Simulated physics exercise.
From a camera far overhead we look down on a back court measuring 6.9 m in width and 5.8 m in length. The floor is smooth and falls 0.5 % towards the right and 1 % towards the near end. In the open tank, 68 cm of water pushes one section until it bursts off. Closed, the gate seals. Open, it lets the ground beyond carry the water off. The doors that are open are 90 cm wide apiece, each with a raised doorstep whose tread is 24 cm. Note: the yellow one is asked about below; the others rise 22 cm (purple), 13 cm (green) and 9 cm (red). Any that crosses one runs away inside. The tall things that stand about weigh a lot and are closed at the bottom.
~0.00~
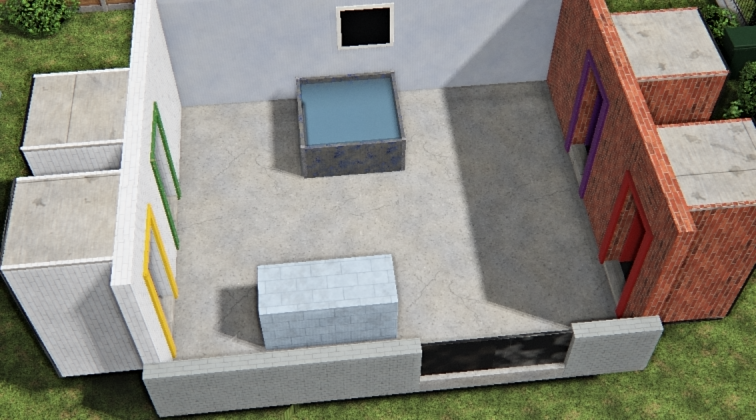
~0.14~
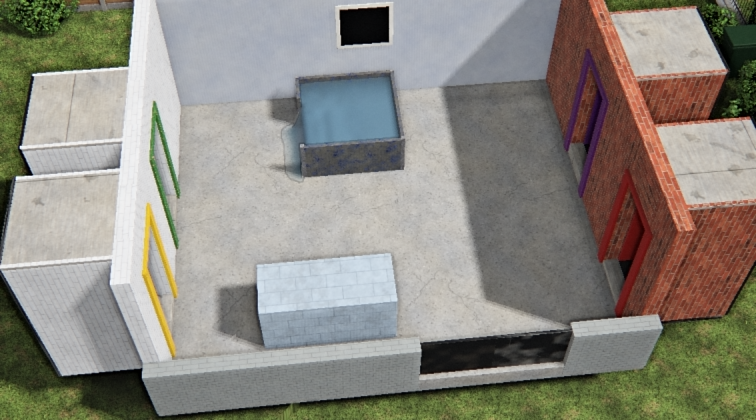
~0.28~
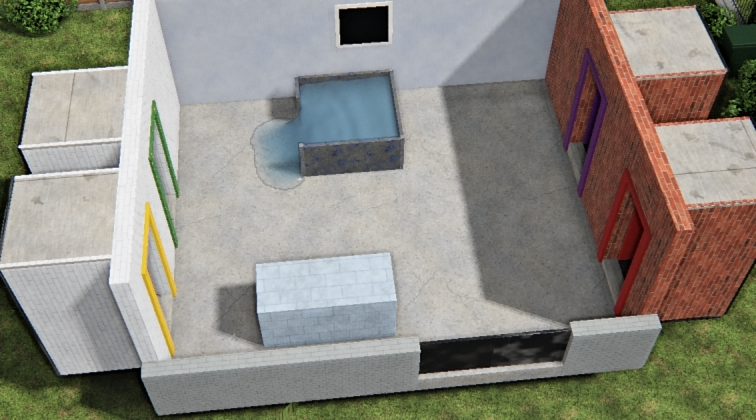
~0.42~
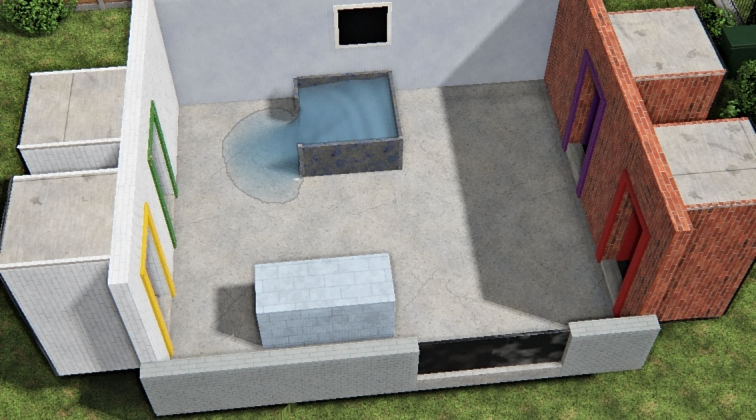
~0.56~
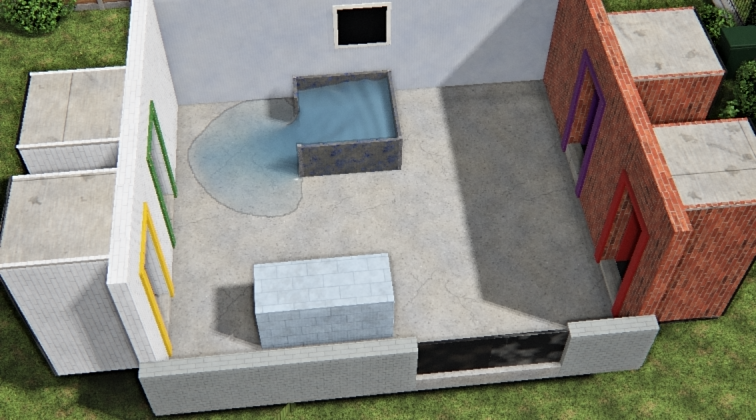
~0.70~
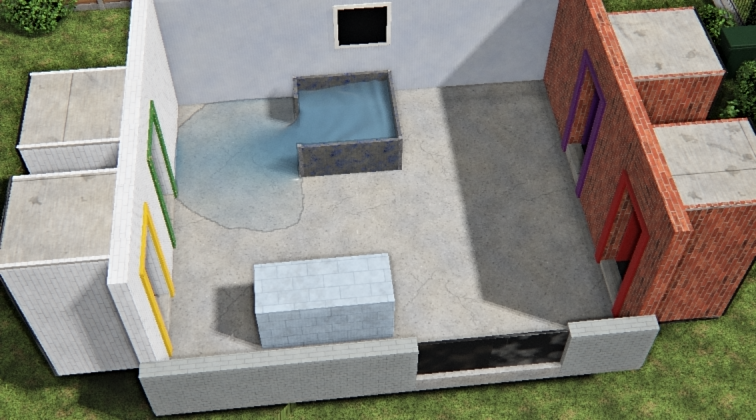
In a walled court seen from above, an open tank of water stands whole near the back wall, with a pale block in front. Water starts pouring from the tank's left side, then spreads across the dry floor in a widening, rounded sheet, reaching leftward to the green-framed doorway and creeping nearer the front.
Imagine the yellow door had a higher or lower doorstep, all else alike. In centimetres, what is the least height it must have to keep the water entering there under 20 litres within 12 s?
11.5 cm.
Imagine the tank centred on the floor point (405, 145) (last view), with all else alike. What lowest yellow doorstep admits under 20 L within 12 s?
New minimum height: Approx. 11.0 cm.
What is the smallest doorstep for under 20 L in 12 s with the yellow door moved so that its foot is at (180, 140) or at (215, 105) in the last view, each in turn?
About 27 cm for the first and 20 cm for the second.
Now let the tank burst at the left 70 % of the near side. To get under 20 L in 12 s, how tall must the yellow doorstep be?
Near 20 cm.
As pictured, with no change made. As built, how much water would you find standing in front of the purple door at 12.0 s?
Roughly 6.0 cm deep.
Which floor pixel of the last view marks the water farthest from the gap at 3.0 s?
The farthest wet point sits near (169, 388) in the last view.
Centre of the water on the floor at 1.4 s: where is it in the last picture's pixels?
Centre of mass: About (288, 150) px.
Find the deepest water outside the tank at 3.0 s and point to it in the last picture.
Around (169, 388).
After 1.4 s water covers 20 % of the floor, deepest (38 cm) near (179, 113); it has not reached the yellow door.
After 3.0 s water covers 30 % of the floor, deepest (27 cm) near (169, 388); 8 cm at the yellow door, 0 litres in over its 14 cm doorstep.
After 12.0 s water covers 95 % of the floor, deepest (10 cm) near (599, 348); 8 cm at the yellow door, 7 litres in over its 14 cm doorstep.
At the yellow door as built, the water arrived by 1.7 s and peaked near 17 cm at 6.6 s.
With a doorstep of 10.5 cm, 30 litres would have come in within the 12 s; with 14 cm, 7 litres. So under 20 litres takes about 11.5 cm.
